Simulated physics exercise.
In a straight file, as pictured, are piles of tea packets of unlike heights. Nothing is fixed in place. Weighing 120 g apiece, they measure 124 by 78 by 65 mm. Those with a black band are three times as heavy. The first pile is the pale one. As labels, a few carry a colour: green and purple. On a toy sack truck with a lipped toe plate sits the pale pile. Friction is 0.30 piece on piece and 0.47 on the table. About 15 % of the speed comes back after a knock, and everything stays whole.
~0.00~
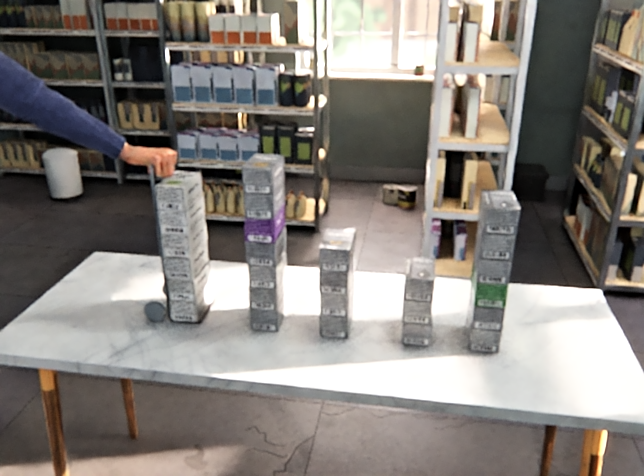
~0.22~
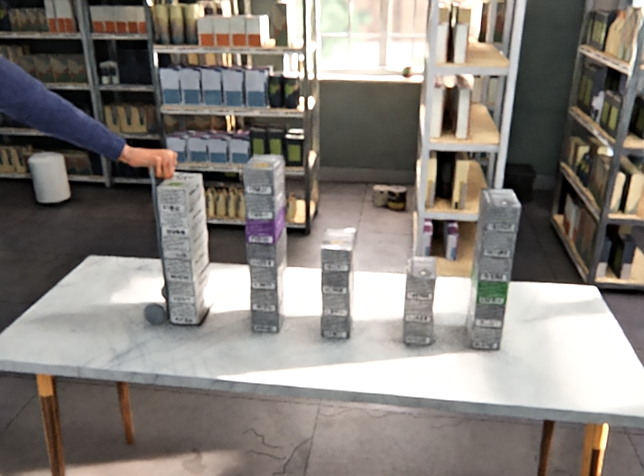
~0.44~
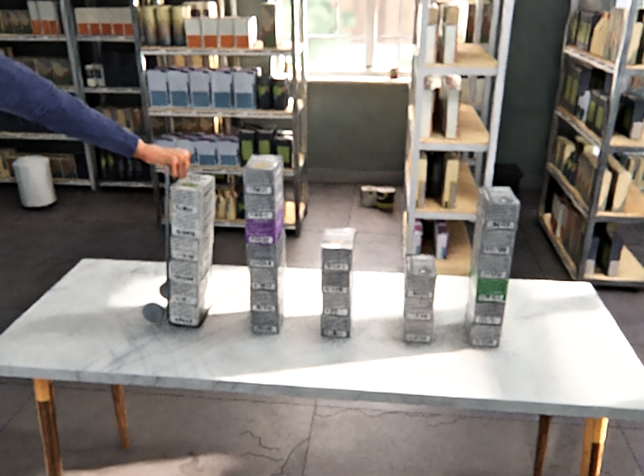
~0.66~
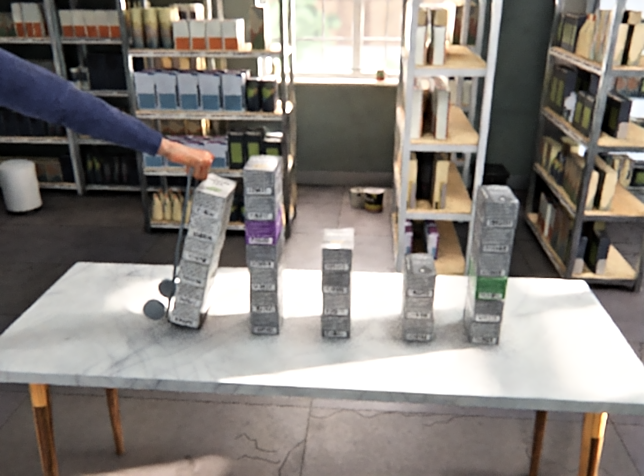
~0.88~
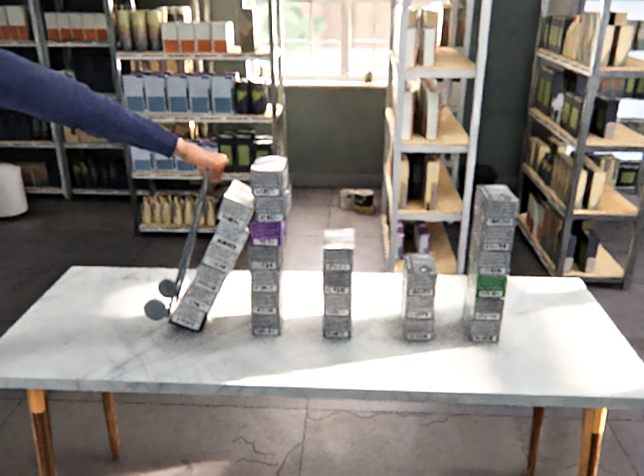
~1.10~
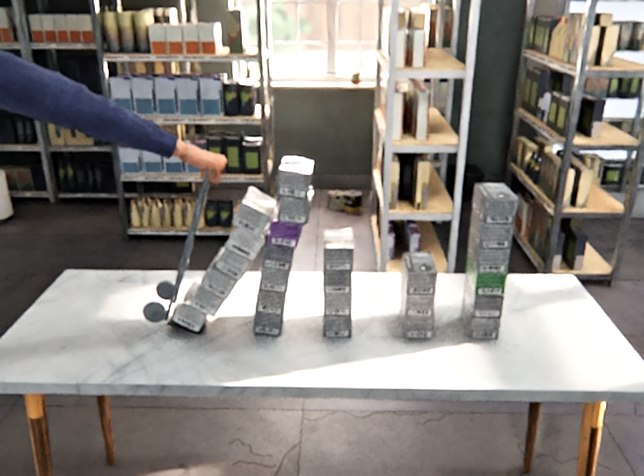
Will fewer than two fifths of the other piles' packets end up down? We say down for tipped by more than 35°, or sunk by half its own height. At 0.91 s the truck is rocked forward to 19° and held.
No, more than two fifths of them do.
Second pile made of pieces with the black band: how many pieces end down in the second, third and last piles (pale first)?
The tally would be second 0, then third 0, then last 0.
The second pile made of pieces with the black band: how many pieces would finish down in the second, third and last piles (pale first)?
Pieces down: Second pile 0, third pile 0, last pile 0.
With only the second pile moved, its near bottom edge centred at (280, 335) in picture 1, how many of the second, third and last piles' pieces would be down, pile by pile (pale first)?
Second 6; third 3; last 5.
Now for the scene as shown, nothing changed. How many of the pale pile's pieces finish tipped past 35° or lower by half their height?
That happens to 6 of them.
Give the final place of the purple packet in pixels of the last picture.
Near (393, 280).
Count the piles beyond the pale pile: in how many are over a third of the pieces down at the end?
Looks like 4 of them in total.
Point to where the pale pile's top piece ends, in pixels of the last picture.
Close to (345, 274).
After 1.40 s, 6 of the pale pile down; 5 of the 20 other packets down; purple packet 30° from how it stood, 43 mm lower.
After 1.82 s, 6 of the pale pile down; 15 of the 20 other packets down; purple packet 28° from how it stood, 13 cm lower; green packet 21° from how it stood, 22 mm lower.
In the end (2.9 s), 6 of the pale pile down; 17 of the 20 other packets down; green packet on its side; purple packet 52° from how it stood, 15 cm lower. That is 85 per cent. From the last view, middles, green packet near (583, 316), purple packet near (393, 280).
